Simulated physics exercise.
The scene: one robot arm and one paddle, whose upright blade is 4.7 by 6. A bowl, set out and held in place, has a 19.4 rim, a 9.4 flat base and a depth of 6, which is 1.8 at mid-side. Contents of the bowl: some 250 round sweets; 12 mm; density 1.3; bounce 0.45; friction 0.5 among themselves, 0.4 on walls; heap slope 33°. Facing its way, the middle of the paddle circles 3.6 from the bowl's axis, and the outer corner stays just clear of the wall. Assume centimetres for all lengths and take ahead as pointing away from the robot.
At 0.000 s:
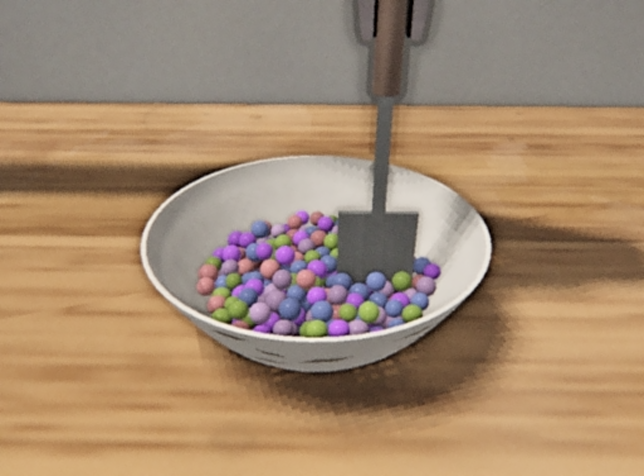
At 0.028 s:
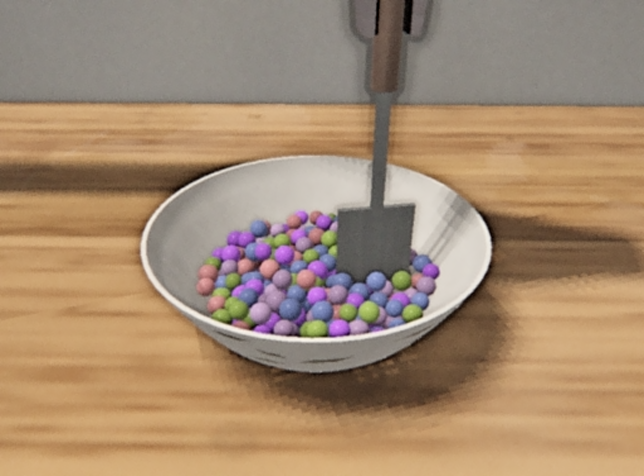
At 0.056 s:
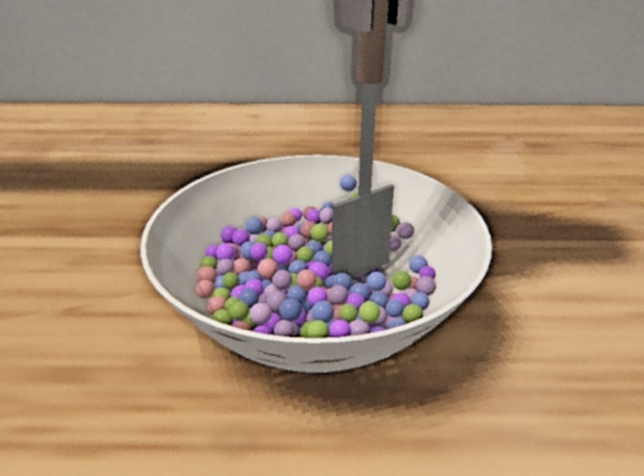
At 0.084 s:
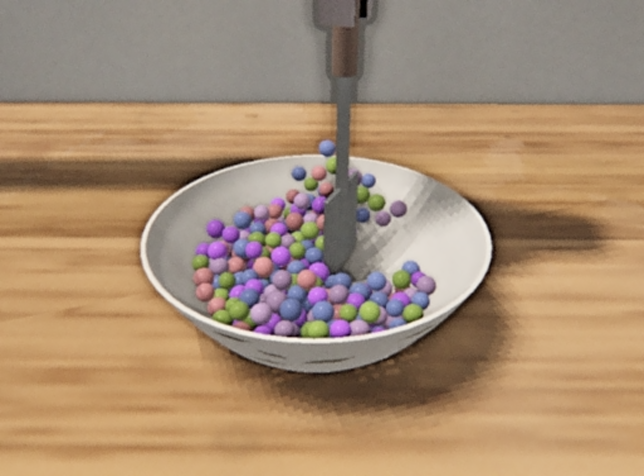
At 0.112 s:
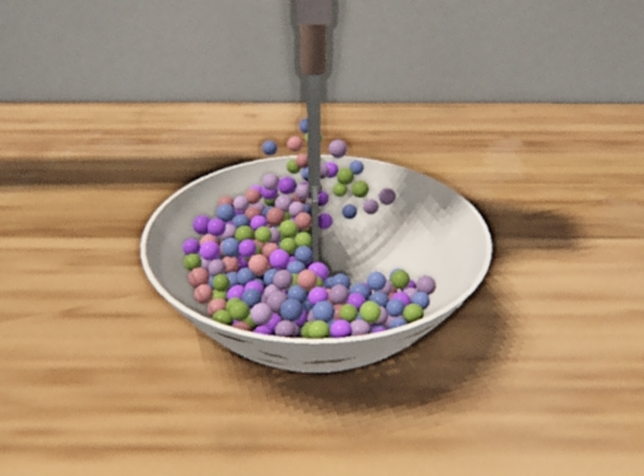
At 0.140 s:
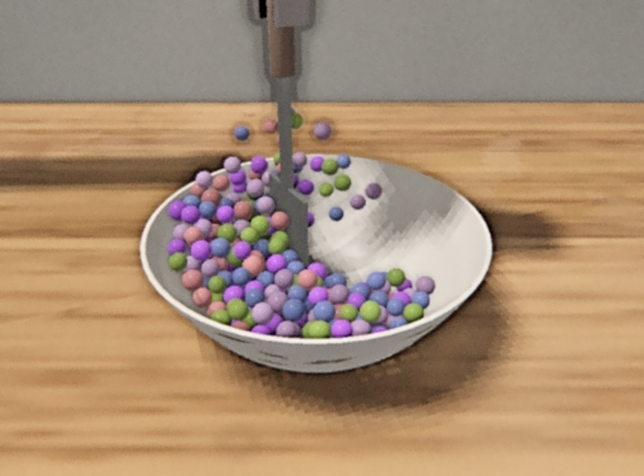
On a wooden surface against a grey wall, a white bowl holds many small round sweets in purple, blue, green and pink, with a flat paddle dipped among them. Barely moving at first, the robot arm's paddle then turns and sweeps left, heaping sweets toward the back left and tossing several above the rim.
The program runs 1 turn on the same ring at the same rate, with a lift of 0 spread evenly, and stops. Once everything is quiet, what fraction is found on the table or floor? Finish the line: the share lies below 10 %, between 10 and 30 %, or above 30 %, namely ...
... between 10 and 30 %.
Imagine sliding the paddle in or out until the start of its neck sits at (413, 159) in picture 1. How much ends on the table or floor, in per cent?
About 30 percent ends up on the table or floor.
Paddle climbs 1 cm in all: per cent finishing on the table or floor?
About 25 per cent.
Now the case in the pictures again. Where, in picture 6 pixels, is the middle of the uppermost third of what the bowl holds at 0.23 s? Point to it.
I'd put its middle near (205, 268).
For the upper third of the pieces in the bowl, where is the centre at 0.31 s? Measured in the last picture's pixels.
(376, 301).
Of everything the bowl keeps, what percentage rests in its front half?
Roughly 45 per cent.
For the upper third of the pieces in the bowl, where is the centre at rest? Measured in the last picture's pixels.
Centre, approx.: (387, 250).
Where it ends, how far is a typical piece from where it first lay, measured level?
Something like 8 centimetres, give or take.
After 0.23 s, 208° round, highest piece 11 above the table; 227 in the bowl, 1 on the table or floor, 18 in flight or on the tool.
After 0.31 s, 296° round, highest piece 9 above the table; 210 in the bowl, 16 on the table or floor, 20 in flight or on the tool.
After 0.56 s, 0° round, highest piece 6 above the table; 191 in the bowl, 54 on the table or floor, 1 in flight or on the tool.
After 1.26 s, 0° round, highest piece 5 above the table; 191 in the bowl, 55 on the table or floor.
In the end, 191 in the bowl, 55 on the table or floor. That is 22 % on the table or floor.
